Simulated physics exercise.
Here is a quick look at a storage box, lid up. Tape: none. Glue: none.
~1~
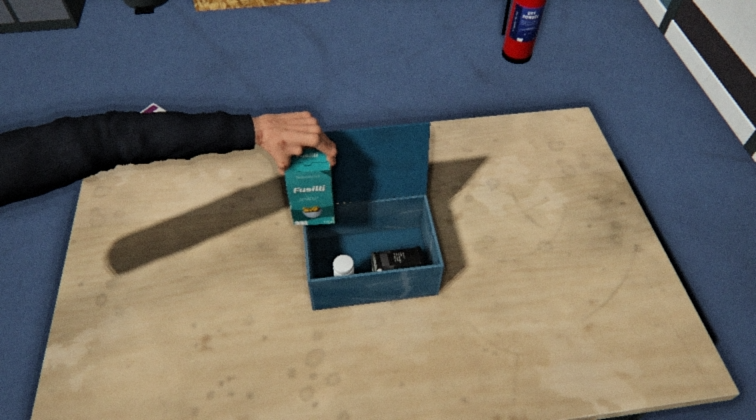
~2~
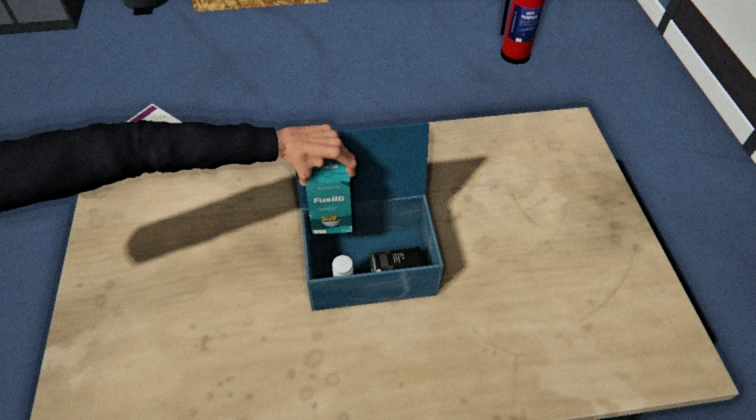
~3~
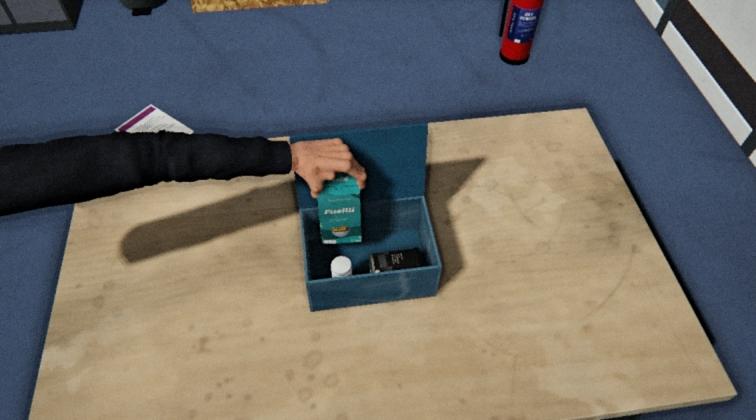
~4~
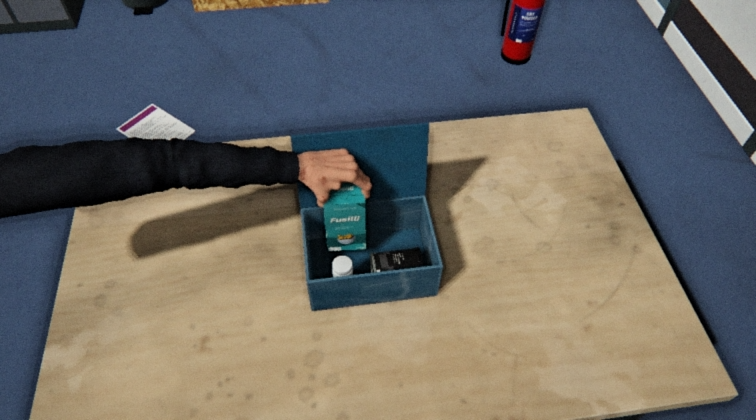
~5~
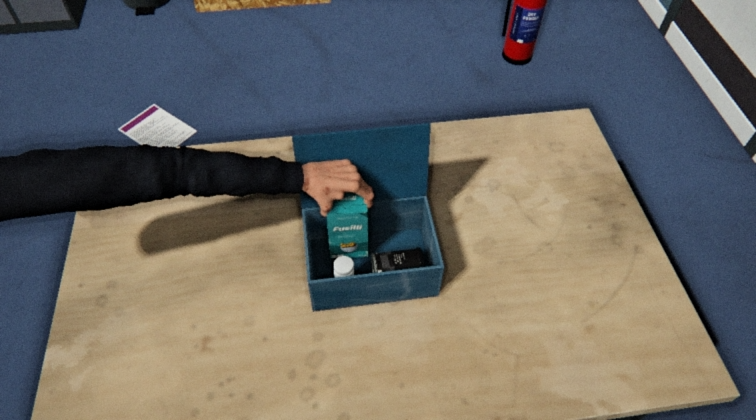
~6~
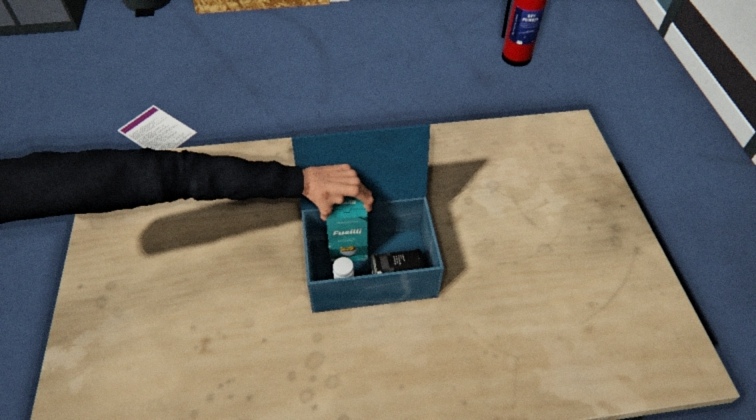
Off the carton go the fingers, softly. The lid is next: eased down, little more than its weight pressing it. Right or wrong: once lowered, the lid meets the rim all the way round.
Wrong.
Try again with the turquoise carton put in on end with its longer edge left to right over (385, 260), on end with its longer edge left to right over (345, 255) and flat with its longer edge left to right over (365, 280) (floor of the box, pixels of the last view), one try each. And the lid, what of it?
Going in order, the lid is left partly open, then is left partly open, then comes down all the way.
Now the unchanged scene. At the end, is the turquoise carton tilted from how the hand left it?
By the end the turquoise carton has leaned over.
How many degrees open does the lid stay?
Roughly 25°.
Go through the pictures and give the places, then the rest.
In the first picture, still above its spot; turquoise carton (311, 188).
In the second picture, still above its spot; turquoise carton (330, 198).
In the third picture, still above its spot; turquoise carton (340, 209).
In the fourth picture, still above its spot; turquoise carton (345, 217).
In the fifth picture, still above its spot; turquoise carton (348, 226).
In the sixth picture, put in, still held; turquoise carton (348, 230).
Then, 1.10 s on from there, lid starting down.
Then, 1.70 s on from there, lid 59° above the rim; turquoise carton turned 8° from how it was put near (348, 234).
Then, 2.20 s on from there, lid 32° above the rim; turquoise carton turned 27° from how it was put near (348, 246).
Then, 3.60 s on from there, lid 27° above the rim; turquoise carton turned 33° from how it was put near (349, 248); white shaker turned 11° from how it was put.
In the end, lid 27° above the rim; moved from the start, turquoise carton; left askew, white shaker; black tin unmoved. At the end, from the last picture's camera, turquoise carton near (349, 248).
